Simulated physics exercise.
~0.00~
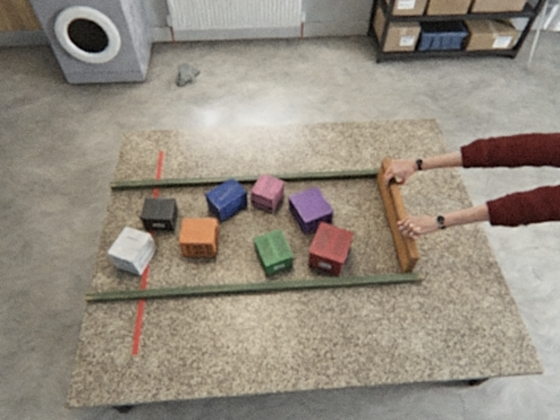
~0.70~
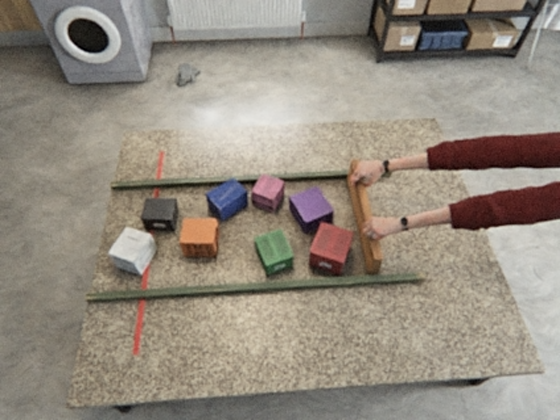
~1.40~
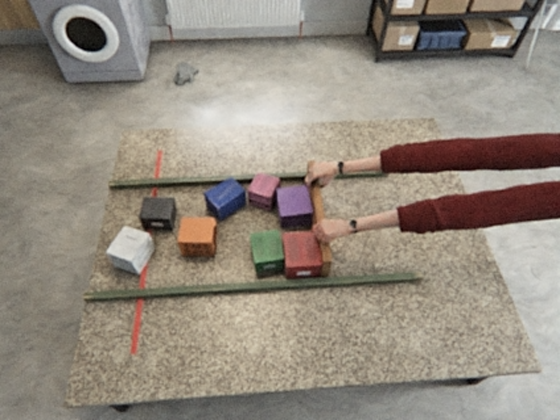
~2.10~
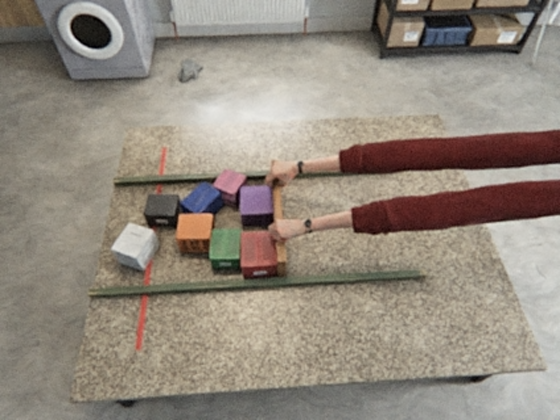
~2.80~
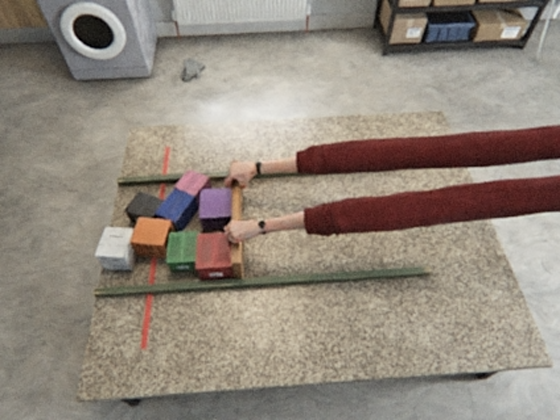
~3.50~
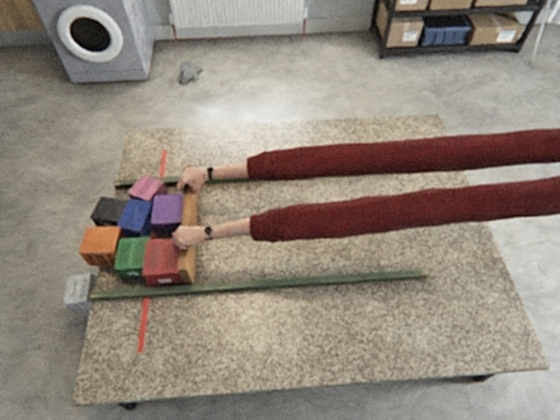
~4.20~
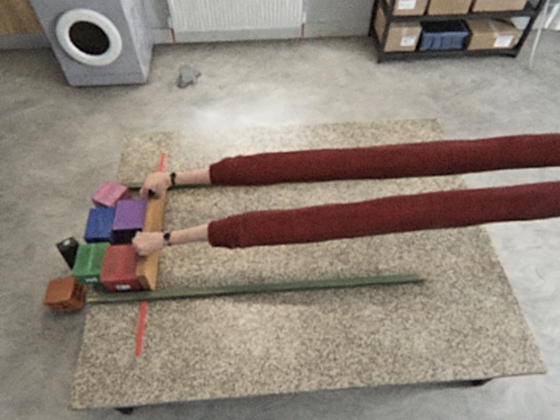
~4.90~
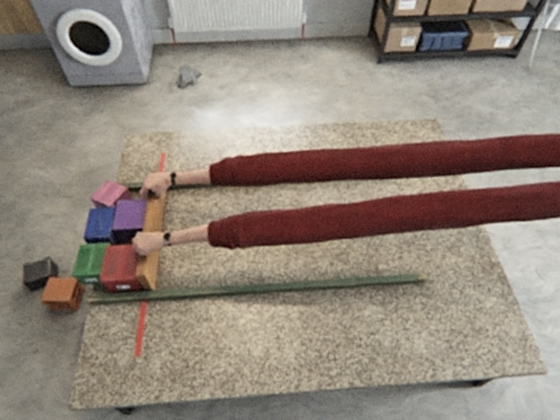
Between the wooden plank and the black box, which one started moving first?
The wooden plank started moving first. The black box stayed where it was until the other boxes had been pushed up close to it.
Two hands pushed a wooden plank left across a speckled table, sweeping a cluster of colored boxes toward the edge. The white box dropped off first, then the orange and black ones, and the plank stopped near the red tape with five boxes still up.
